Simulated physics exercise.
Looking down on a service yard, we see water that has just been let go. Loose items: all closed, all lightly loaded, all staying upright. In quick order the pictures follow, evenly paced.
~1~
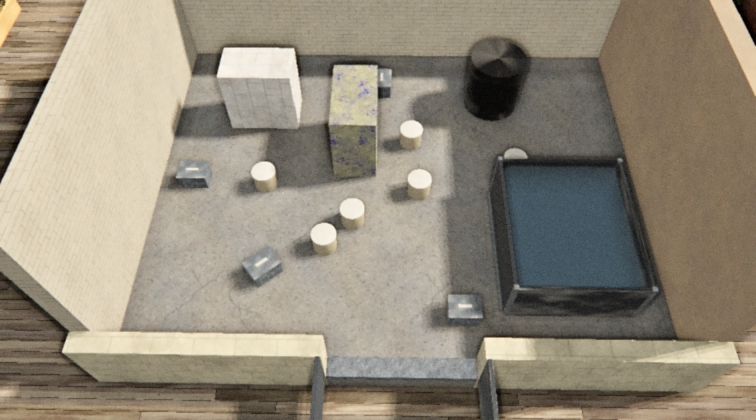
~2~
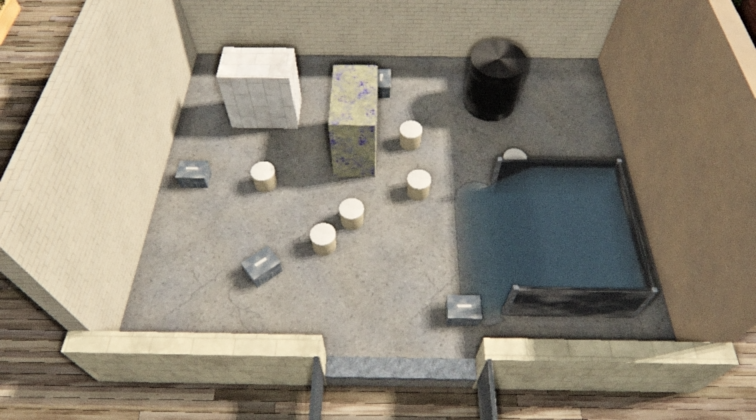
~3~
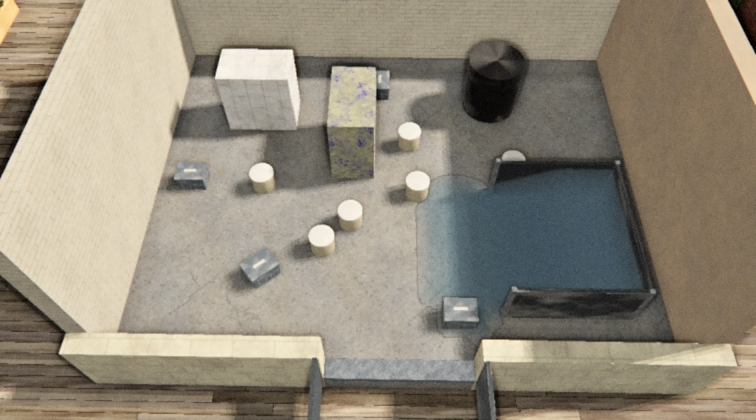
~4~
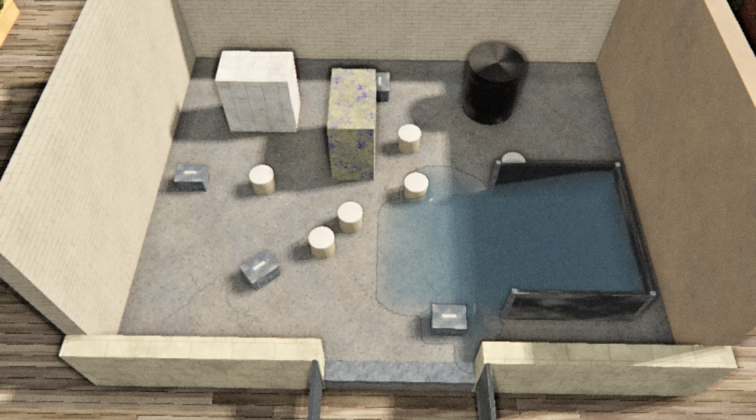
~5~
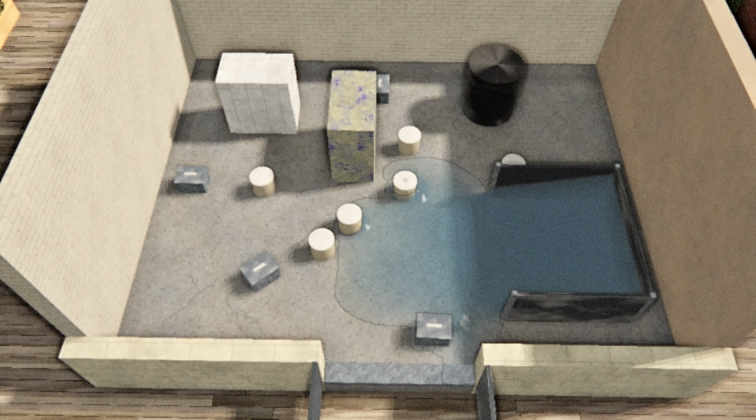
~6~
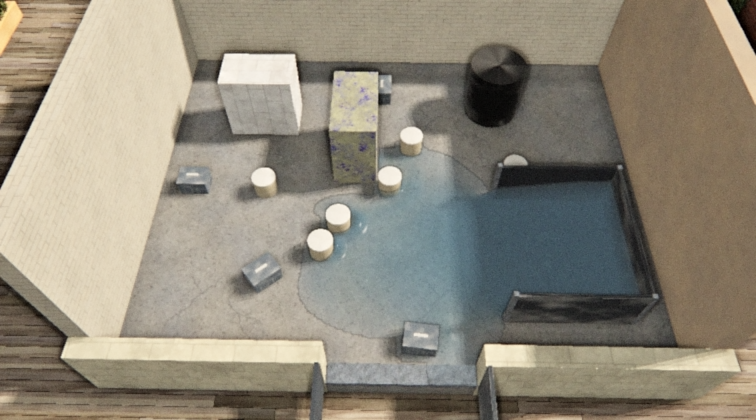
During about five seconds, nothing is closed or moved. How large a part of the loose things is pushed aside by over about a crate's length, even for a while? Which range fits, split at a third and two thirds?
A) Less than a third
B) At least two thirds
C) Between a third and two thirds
At least two thirds (B).
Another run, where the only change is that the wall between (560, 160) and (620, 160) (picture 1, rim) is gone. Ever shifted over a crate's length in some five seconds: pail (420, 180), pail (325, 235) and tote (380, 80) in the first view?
Falls short, falls short, travels that far.
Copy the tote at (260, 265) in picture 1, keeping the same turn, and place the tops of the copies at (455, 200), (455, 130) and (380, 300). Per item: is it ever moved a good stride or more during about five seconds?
Here's how it goes: Sent far off, never gets far, and lastly sent far off.
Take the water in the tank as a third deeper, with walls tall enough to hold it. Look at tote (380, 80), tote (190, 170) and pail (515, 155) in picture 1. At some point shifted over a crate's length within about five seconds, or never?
Object 1: Passed the mark. Object 2: Passed the mark. Object 3: Stayed below the mark.
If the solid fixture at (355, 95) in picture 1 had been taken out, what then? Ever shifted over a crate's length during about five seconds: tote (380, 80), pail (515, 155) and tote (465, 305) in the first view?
Outcome in listed order - hardly budged, hardly budged, knocked clear.
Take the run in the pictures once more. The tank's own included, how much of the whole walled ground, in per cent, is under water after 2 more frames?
35 per cent or so.
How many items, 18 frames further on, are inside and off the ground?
Well, I'd say 4.
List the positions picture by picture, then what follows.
In the first picture, a tote at (465, 306), on the bottom; a pail at (420, 179), on the bottom; 0 of 10 have shifted.
In the second picture, a tote at (464, 307) rests on the ground; a pail at (419, 179), on the bottom; 0 of 10 have shifted.
In the third picture, a tote at (461, 309) rests on the ground; a pail at (418, 181), on the bottom; 0 of 10 have shifted.
In the fourth picture, a tote at (449, 316), on the bottom, close to its start; a pail at (416, 182), on the bottom; 1 of 10 have shifted.
In the fifth picture, a tote at (434, 326) rests on the ground, a stride from its start; a pail at (405, 180), on the bottom, close to its start; 2 of 10 have shifted.
In the sixth picture, a tote at (421, 336), on the bottom, a stride from its start; a pail at (390, 176) rests on the ground, a stride from its start; 3 of 10 have shifted.
A moment on, 3 of 10 are well off their spots; 0 afloat.
Next, 7 of 10 are well off their spots; 4 afloat.
Later, 7 of 10 are well off their spots; 4 afloat.
In the end, 8 of 10 are well off their spots, and 8 have been at some point; 4 afloat.
